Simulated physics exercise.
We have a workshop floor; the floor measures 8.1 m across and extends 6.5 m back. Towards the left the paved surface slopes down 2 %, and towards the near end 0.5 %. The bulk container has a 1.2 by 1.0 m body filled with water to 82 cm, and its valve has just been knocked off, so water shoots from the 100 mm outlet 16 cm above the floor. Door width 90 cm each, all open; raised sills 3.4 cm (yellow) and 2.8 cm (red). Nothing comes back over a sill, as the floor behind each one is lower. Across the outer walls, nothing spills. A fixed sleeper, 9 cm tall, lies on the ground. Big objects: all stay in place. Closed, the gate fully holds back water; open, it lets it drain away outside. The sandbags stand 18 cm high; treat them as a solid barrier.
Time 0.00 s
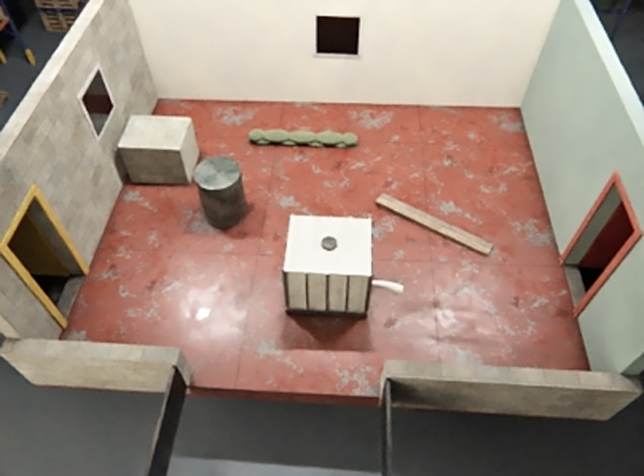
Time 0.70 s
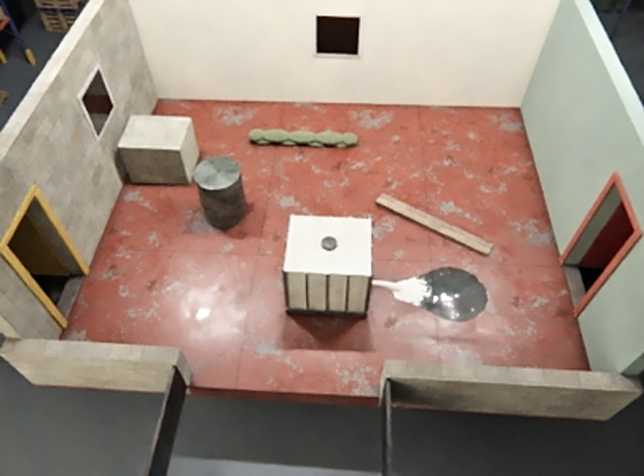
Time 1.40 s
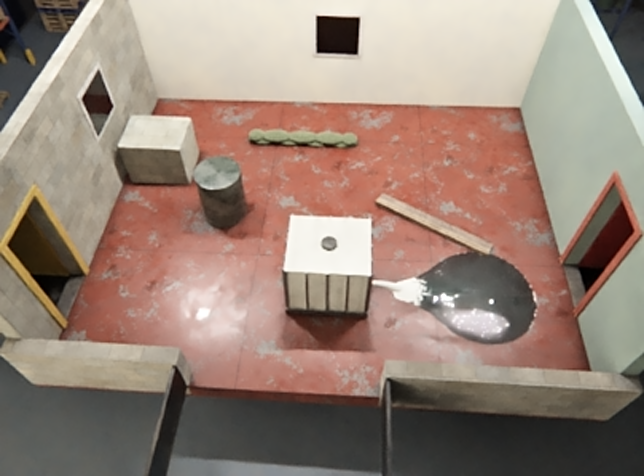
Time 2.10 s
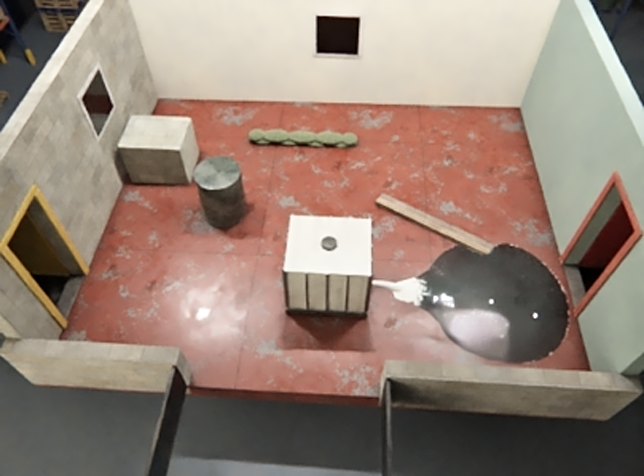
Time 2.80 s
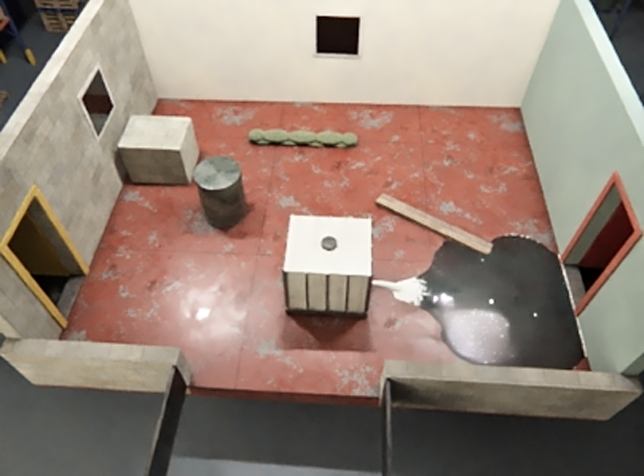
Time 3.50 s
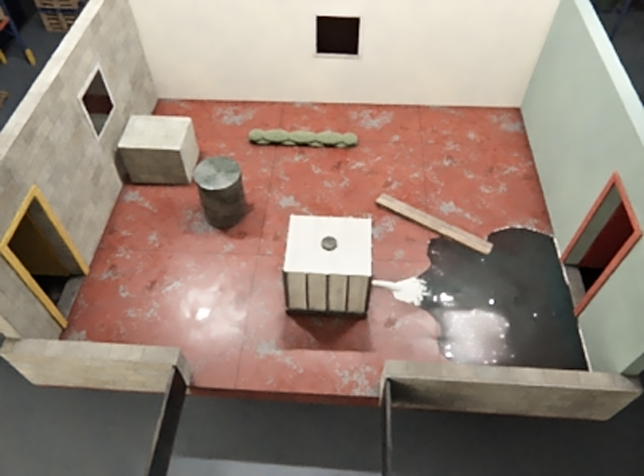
Water jetting from a white container's side, spreading a dark, glossy puddle across a red floor toward the right-hand wall.
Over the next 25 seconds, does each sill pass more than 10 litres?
Yellow door - no, red door - no.
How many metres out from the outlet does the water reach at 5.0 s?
It's got to near 3.6 m out by then.
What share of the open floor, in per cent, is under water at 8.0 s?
About 20 percent of the floor.
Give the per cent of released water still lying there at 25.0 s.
About 88 in a hundred.
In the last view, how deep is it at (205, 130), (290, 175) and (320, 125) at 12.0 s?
Taking the spots in order, 0.0, 0.0 and 0.0 cm.
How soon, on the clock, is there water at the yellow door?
Yellow door, 18.0 seconds.
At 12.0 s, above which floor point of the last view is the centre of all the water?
(456, 293).
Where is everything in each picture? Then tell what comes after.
The jet has just started at (383, 285); the ground is still dry, in the first picture.
The jet leaves at (383, 285); the sheet reaches (484, 304), 1.9 m away, and wets 1.0 m2, in the second picture.
From the spout at (383, 285) the water has spread over 2.4 m2; its tip is at (533, 306), and it is 1.2 cm deep on average, in the third picture.
The jet leaves at (383, 285); the sheet reaches (567, 317), 3.2 m away, and wets 3.8 m2, in the fourth picture.
From the spout at (383, 285) the water has spread over 4.8 m2; its tip is at (584, 353), and it is 1.2 cm deep on average, in the fifth picture.
From the spout at (383, 285) the water has spread over 5.6 m2; its tip is at a hidden place, and it is 1.2 cm deep on average, in the sixth picture.
After 5.0 s water covers 15 % of the floor and is deepest (5 cm) near (405, 288); yellow door not reached, red door 2.6 cm at the sill, 0 L in.
After 8.0 s water covers 20 % of the floor and is deepest (5 cm) near (405, 288); yellow door not reached, red door 2.1 cm at the sill, 0 L in.
After 12.0 s water covers 30 % of the floor and is deepest (4 cm) near (405, 288); yellow door not reached, red door 1.7 cm at the sill, 0 L in.
After 16.0 s water covers 45 % of the floor and is deepest (4 cm) near (405, 288); yellow door not reached, red door 1.3 cm at the sill, 0 L in.
After 25.0 s water covers 65 % of the floor and is deepest (4 cm) near (50, 363); yellow door 3.6 cm at the sill, 0 L in, red door 0.43 cm at the sill, 0 L in.
